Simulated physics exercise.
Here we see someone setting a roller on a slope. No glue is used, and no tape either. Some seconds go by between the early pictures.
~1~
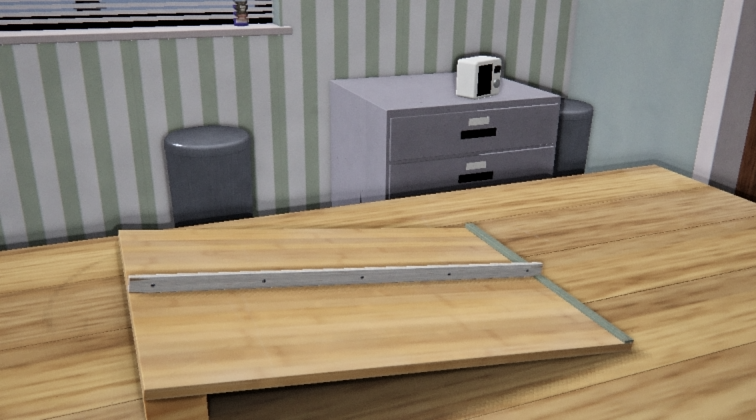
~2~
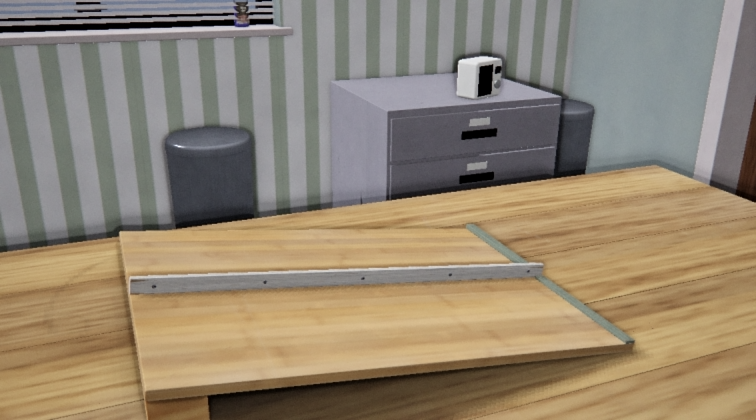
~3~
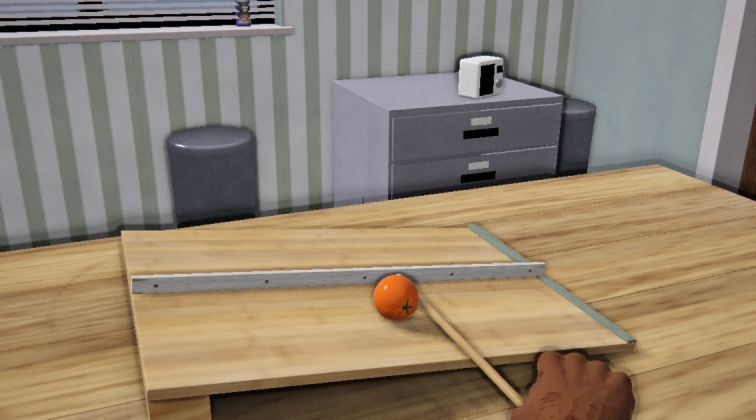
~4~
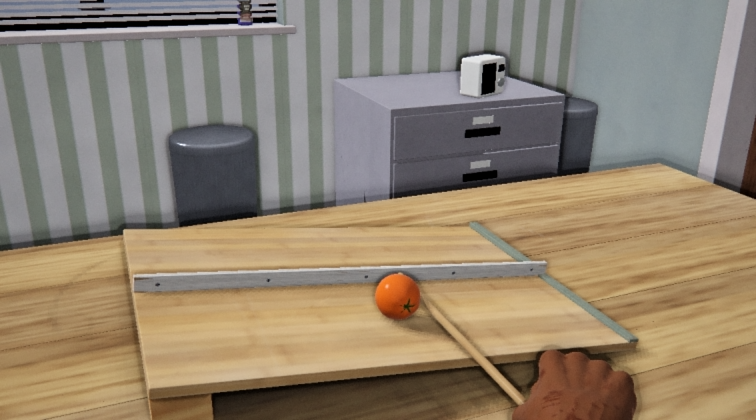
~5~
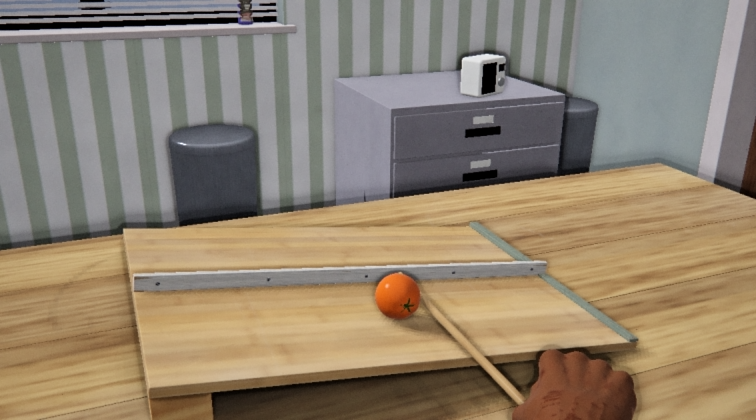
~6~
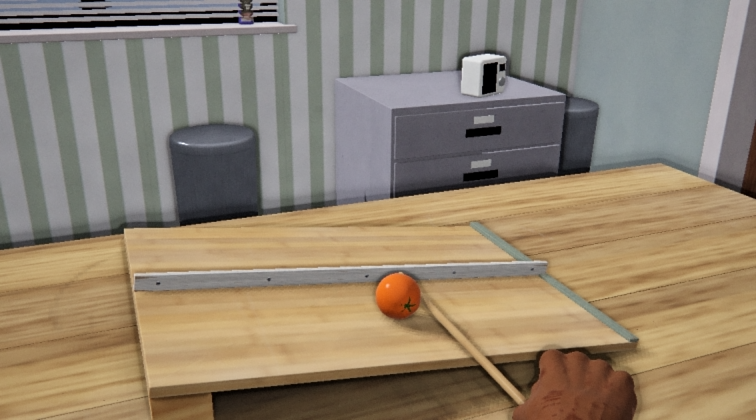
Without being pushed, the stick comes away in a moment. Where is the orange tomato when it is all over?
Slips past.
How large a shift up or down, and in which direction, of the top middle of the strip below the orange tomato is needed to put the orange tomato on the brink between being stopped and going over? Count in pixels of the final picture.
Move it 8 pixels upward and it flips.
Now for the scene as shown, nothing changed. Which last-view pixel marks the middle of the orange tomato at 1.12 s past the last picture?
I'd put its middle at about (685, 278).
Then, 0.62 s after the last picture, orange tomato rolling on the board near (511, 292).
Then, 1.12 s after the last picture, orange tomato off the board near (685, 278).
By the end, the orange tomato goes over the end.
